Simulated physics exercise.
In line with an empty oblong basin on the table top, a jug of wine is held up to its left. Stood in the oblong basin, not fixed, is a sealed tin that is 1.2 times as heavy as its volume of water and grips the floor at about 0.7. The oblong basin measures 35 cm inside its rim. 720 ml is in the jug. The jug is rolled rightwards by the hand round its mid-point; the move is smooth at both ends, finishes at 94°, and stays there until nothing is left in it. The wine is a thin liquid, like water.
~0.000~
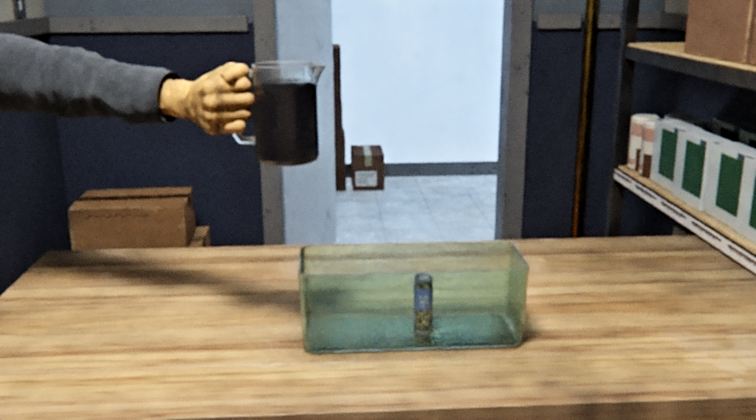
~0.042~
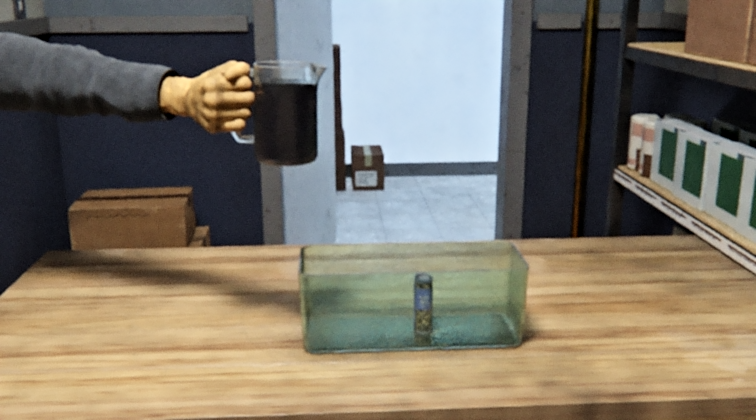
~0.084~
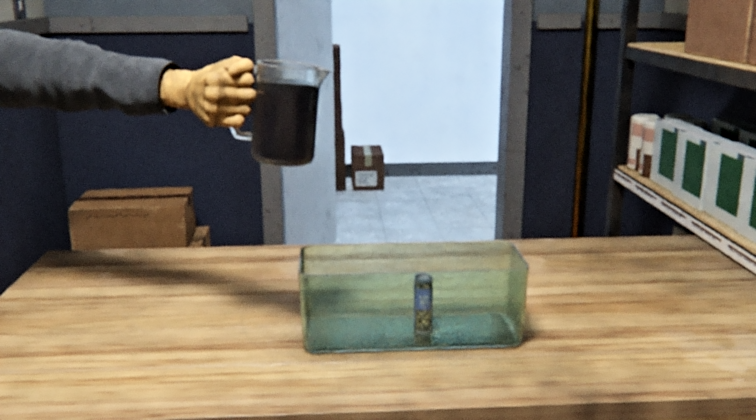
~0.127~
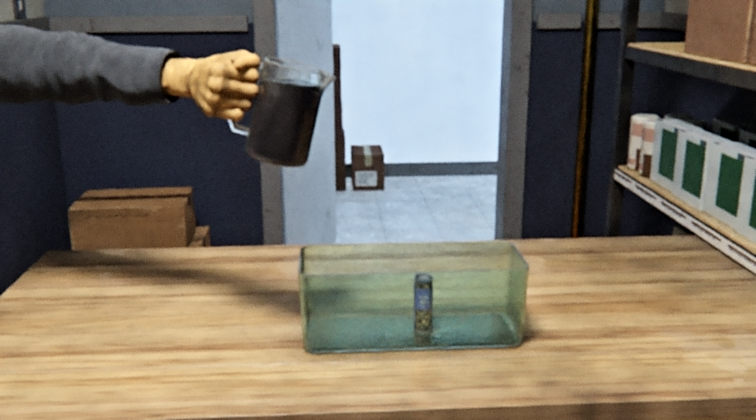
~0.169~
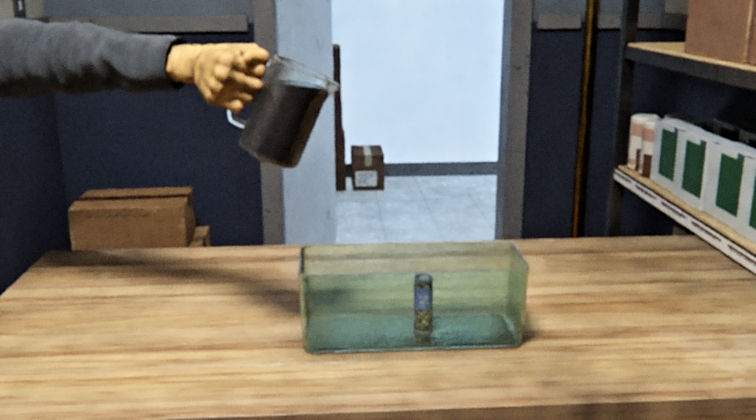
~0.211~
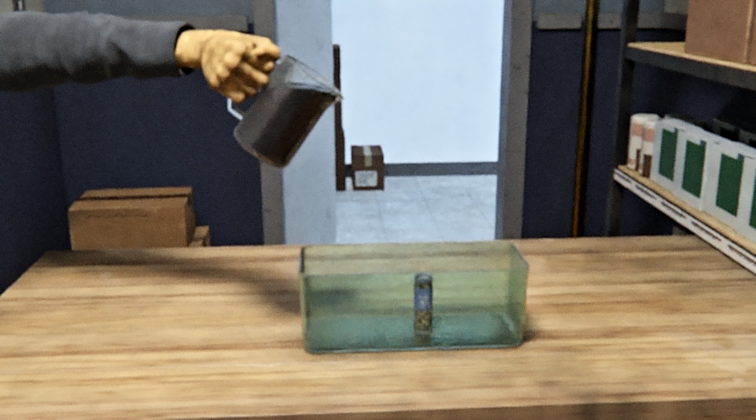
The footage shows a gloved hand holding a jug of dark liquid above and left of a clear oblong basin with a small tin standing inside, on a wooden table; the hand smoothly tilts the jug rightwards.
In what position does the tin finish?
It finishes knocked over.
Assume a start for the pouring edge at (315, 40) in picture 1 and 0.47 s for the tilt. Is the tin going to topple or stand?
Then the tin comes down.
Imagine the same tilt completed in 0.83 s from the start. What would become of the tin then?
Result: Tin tipped over.
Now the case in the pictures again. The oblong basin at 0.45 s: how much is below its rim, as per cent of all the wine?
Some 1 per cent.
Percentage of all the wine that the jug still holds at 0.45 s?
Fraction remaining: Approx. 72 per cent.
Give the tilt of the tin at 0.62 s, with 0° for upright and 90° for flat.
It is at some 5°.
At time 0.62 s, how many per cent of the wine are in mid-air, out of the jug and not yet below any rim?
About 30 per cent.
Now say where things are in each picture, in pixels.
In the first picture, it leans 0°; its right rim is at (326, 65); the wine meets the walls at (255, 82) and (315, 82); the oblong basin's rim runs from (300, 261) to (520, 255); the tin's top is at (423, 280).
In the second picture, it leans 2°; its right rim is at (327, 67); the wine meets the walls at (256, 82) and (316, 83).
In the third picture, it leans 6°; its right rim is at (331, 70); the wine meets the walls at (258, 80) and (318, 84).
In the fourth picture, it leans 14°; its right rim is at (336, 77); the wine meets the walls at (260, 88) and (322, 85).
In the fifth picture, it leans 24°; its right rim is at (341, 86); the wine meets the walls at (257, 101) and (329, 87).
In the sixth picture, it leans 36°; its right rim is at (345, 98); the wine meets the walls at (249, 108) and (337, 94).
By 0.45 s the tilt is 91° and 73 per cent is still to pour; the tin stands where it began.
By 0.62 s the tilt is 94° and 40 per cent is still to pour; the tin leans 6°.
By 0.80 s the tilt is 94° and 20 per cent is still to pour; the tin lies on its side.
By 1.00 s the tilt is 94° and 10 per cent is still to pour; the tin lies on its side.
At rest the tin lies on its side.
